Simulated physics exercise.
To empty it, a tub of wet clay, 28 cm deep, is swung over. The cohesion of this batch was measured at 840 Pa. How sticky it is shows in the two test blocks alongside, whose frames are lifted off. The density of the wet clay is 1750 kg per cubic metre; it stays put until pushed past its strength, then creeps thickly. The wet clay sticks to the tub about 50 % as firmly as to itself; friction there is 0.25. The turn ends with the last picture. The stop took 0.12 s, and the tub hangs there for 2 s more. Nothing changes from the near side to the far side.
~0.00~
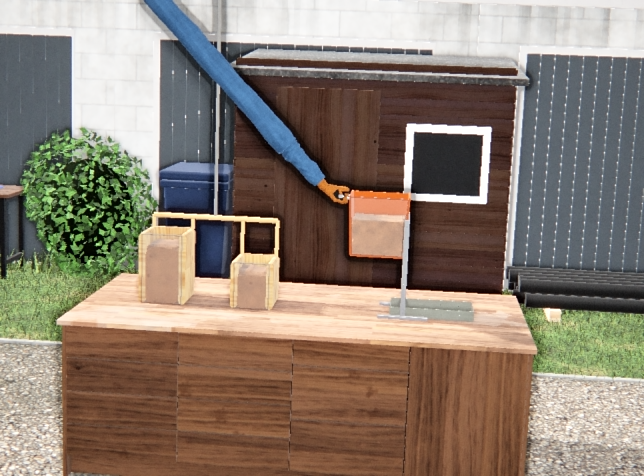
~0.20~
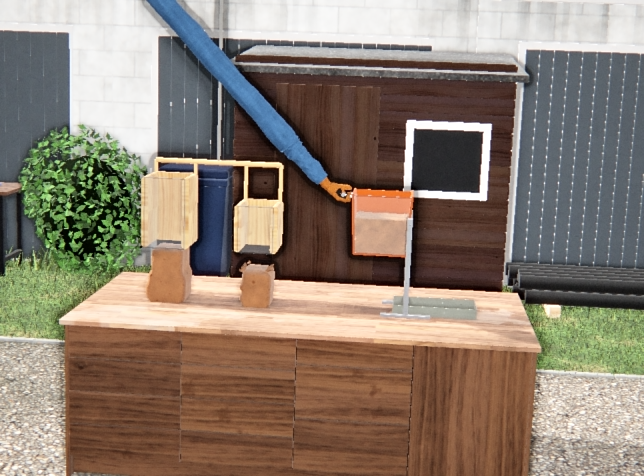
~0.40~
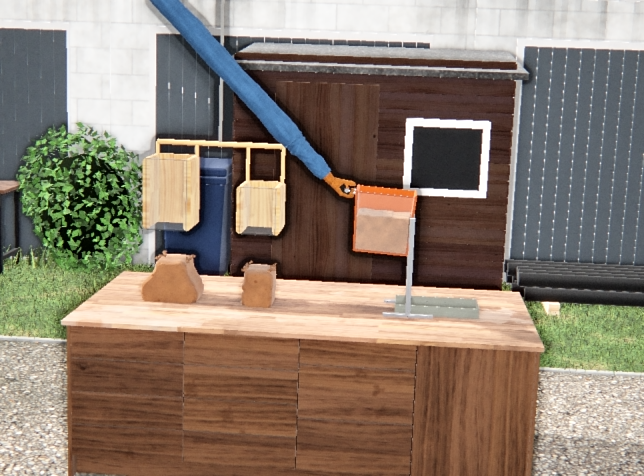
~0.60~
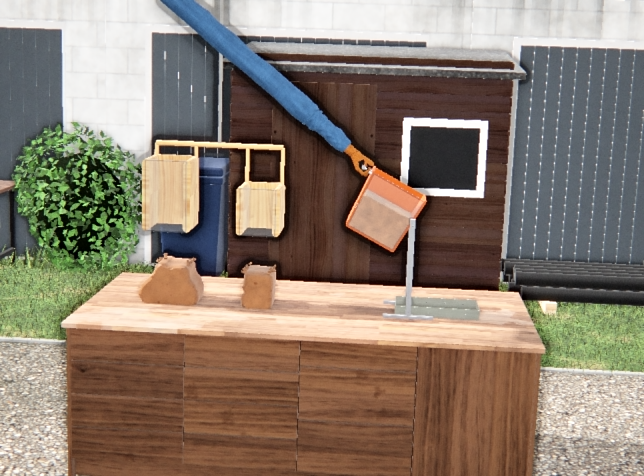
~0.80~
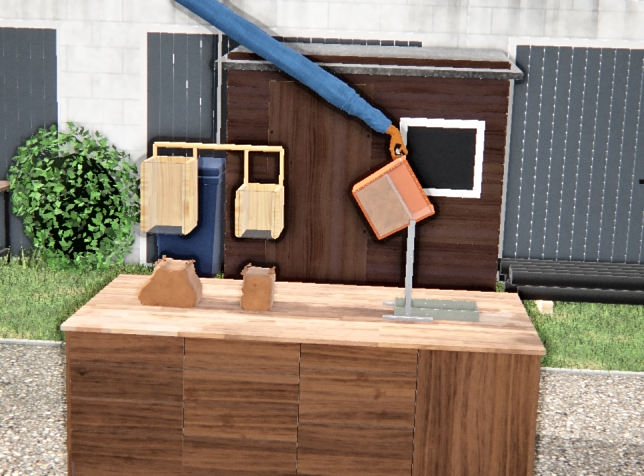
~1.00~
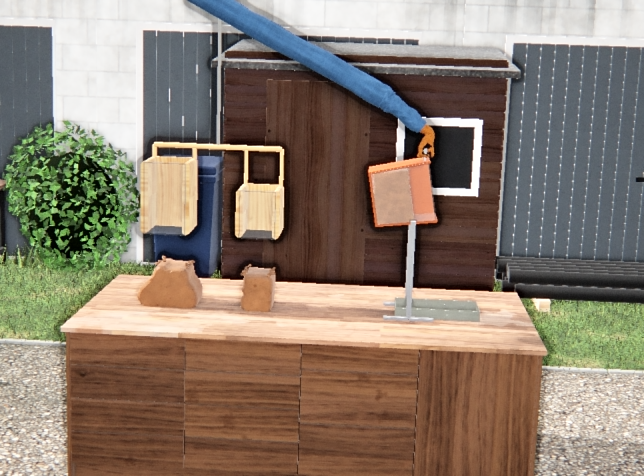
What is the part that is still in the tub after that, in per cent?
It comes to some 100 %.
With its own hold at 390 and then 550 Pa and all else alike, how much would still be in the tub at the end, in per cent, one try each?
In that order: 80 %, 100 %.
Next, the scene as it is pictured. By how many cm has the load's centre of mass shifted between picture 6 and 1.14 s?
About 2 cm.
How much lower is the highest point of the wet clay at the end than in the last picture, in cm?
Roughly 4 cm.
By 1.14 s, the tub is at 80 degrees and holds 100 %.
By 1.31 s, the tub is at 80 degrees and holds 100 %.
By 1.48 s, the tub is at 80 degrees and holds 100 %.
By 1.65 s, the tub is at 80 degrees and holds 100 %.
By 3.00 s, at the end, the tub is at 80 degrees and holds 100 %.
